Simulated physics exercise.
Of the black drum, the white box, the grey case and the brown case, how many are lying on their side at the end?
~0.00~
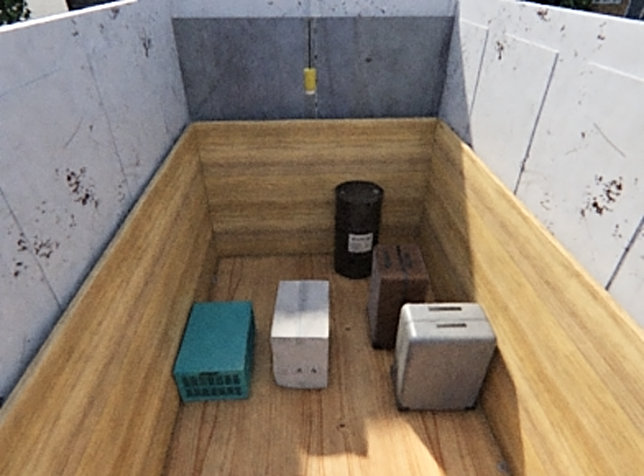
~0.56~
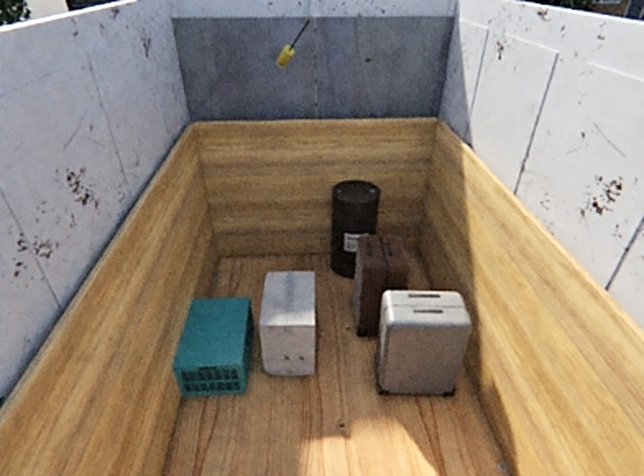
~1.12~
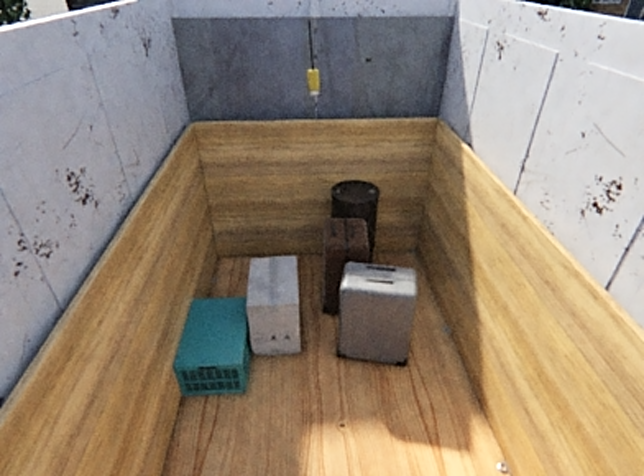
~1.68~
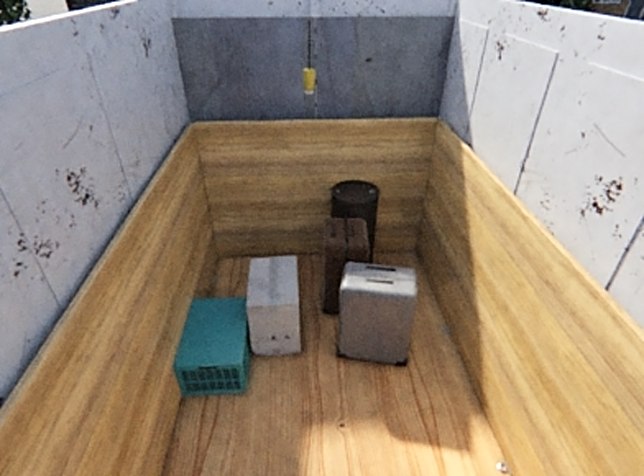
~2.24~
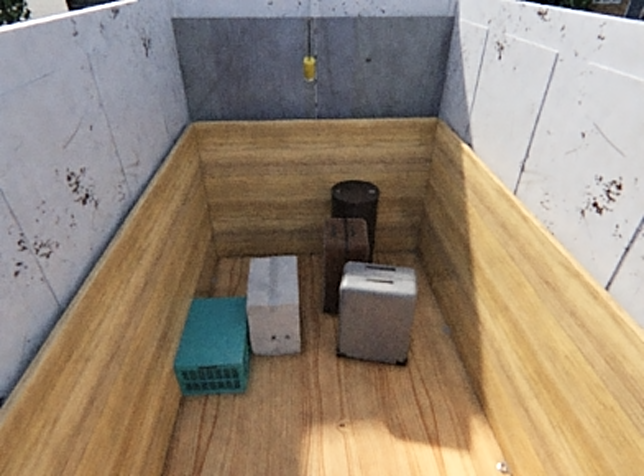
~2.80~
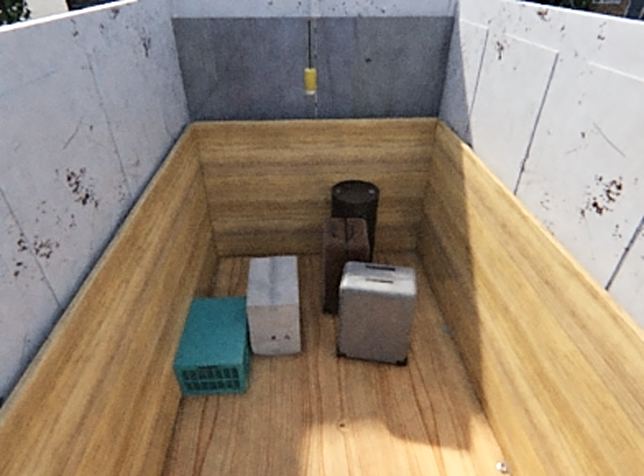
None of them are lying on their side. The drum, the box and both cases are all still standing upright at the end.
